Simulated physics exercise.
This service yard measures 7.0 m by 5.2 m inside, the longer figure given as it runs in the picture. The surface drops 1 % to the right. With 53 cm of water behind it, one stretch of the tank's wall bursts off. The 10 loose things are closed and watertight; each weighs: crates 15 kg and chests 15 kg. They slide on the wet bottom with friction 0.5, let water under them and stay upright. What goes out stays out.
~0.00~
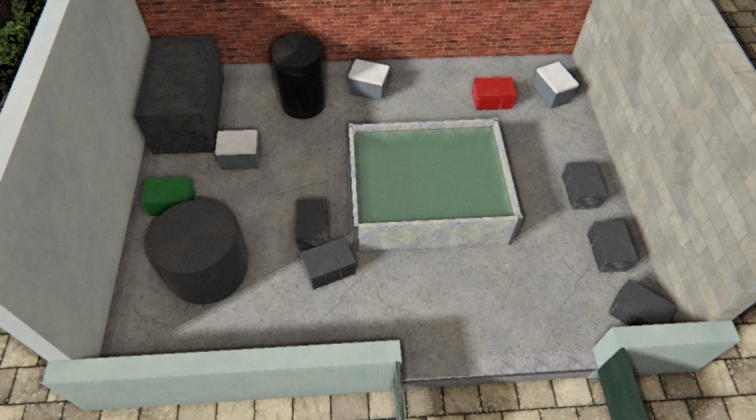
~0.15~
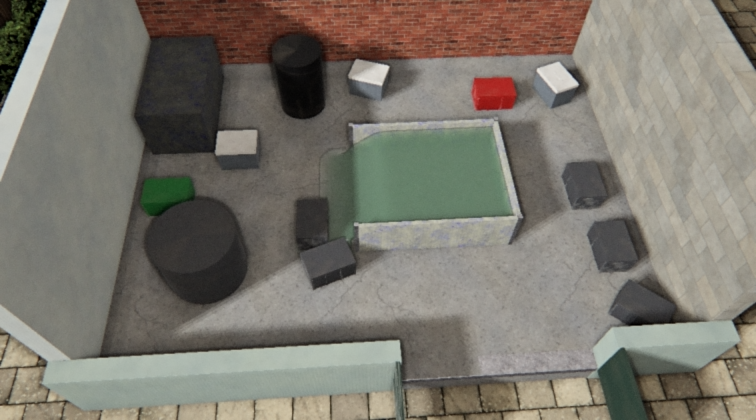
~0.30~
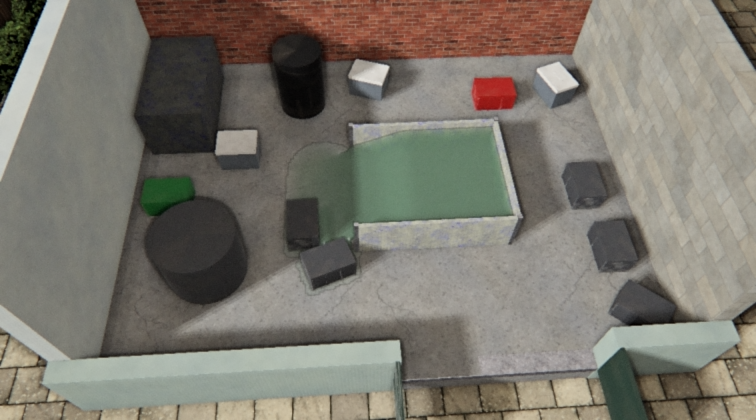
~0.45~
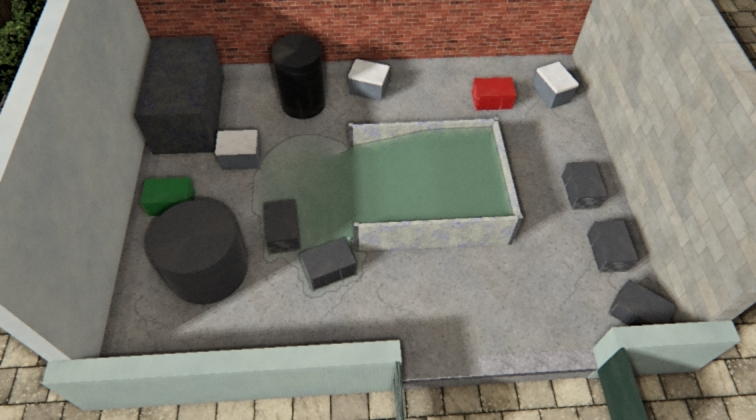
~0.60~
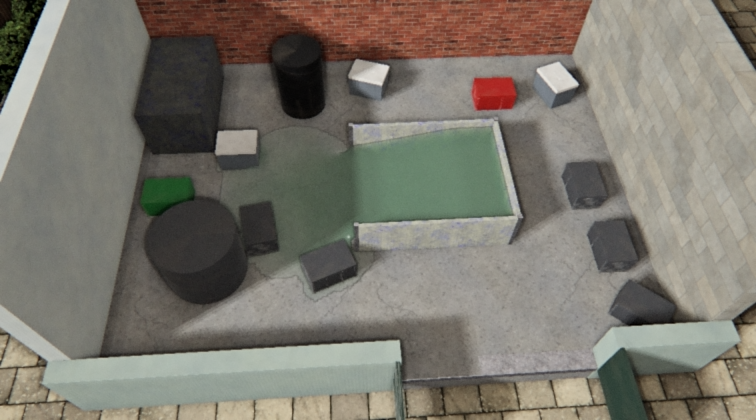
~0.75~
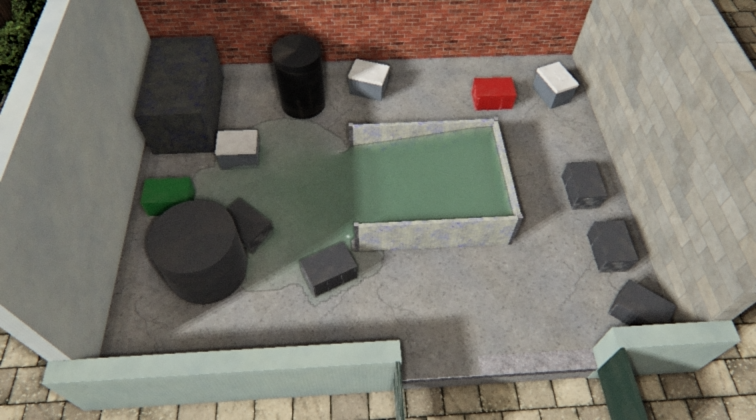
In a walled yard, the left side of a tank of greenish water gave way, and the water spread left across the ground, pushing one dark box up to the big dark round block.
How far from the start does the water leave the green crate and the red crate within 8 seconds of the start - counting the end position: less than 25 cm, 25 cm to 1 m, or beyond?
Green crate ends far away, red crate stays put.
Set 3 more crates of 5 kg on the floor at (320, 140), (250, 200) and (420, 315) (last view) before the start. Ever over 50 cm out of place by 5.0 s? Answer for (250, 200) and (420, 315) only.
In that order: Over, past it.
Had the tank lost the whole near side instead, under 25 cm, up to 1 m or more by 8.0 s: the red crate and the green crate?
Then the red crate barely shifts, the green crate stays put.
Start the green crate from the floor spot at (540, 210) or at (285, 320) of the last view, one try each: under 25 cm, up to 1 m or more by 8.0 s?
In that order: It stays put; it ends far away.
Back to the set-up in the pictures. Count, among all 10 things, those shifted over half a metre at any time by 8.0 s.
I count 5.
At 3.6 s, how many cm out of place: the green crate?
About 50 cm.
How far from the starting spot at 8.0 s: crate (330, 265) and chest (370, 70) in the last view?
In turn: 350 cm, 80 cm.
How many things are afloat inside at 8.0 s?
I count 4.
After 1.6 s the green crate is near (145, 195), 0.3 m from its start, aground; the red crate is near (495, 87), 0.0 m from its start, aground; 0 of 10 are out; 1 afloat.
After 3.6 s the green crate is near (152, 216), 0.5 m from its start, afloat; the red crate is near (495, 87), 0.0 m from its start, aground; 0 of 10 are out; 3 afloat.
After 5.6 s the green crate is near (158, 314), 1.8 m from its start, afloat; the red crate is near (495, 87), 0.0 m from its start, aground; 0 of 10 are out; 3 afloat.
After 8.0 s the green crate is near (306, 319), 2.7 m from its start, aground; the red crate is near (495, 87), 0.0 m from its start, aground; 0 of 10 are out; 4 afloat.
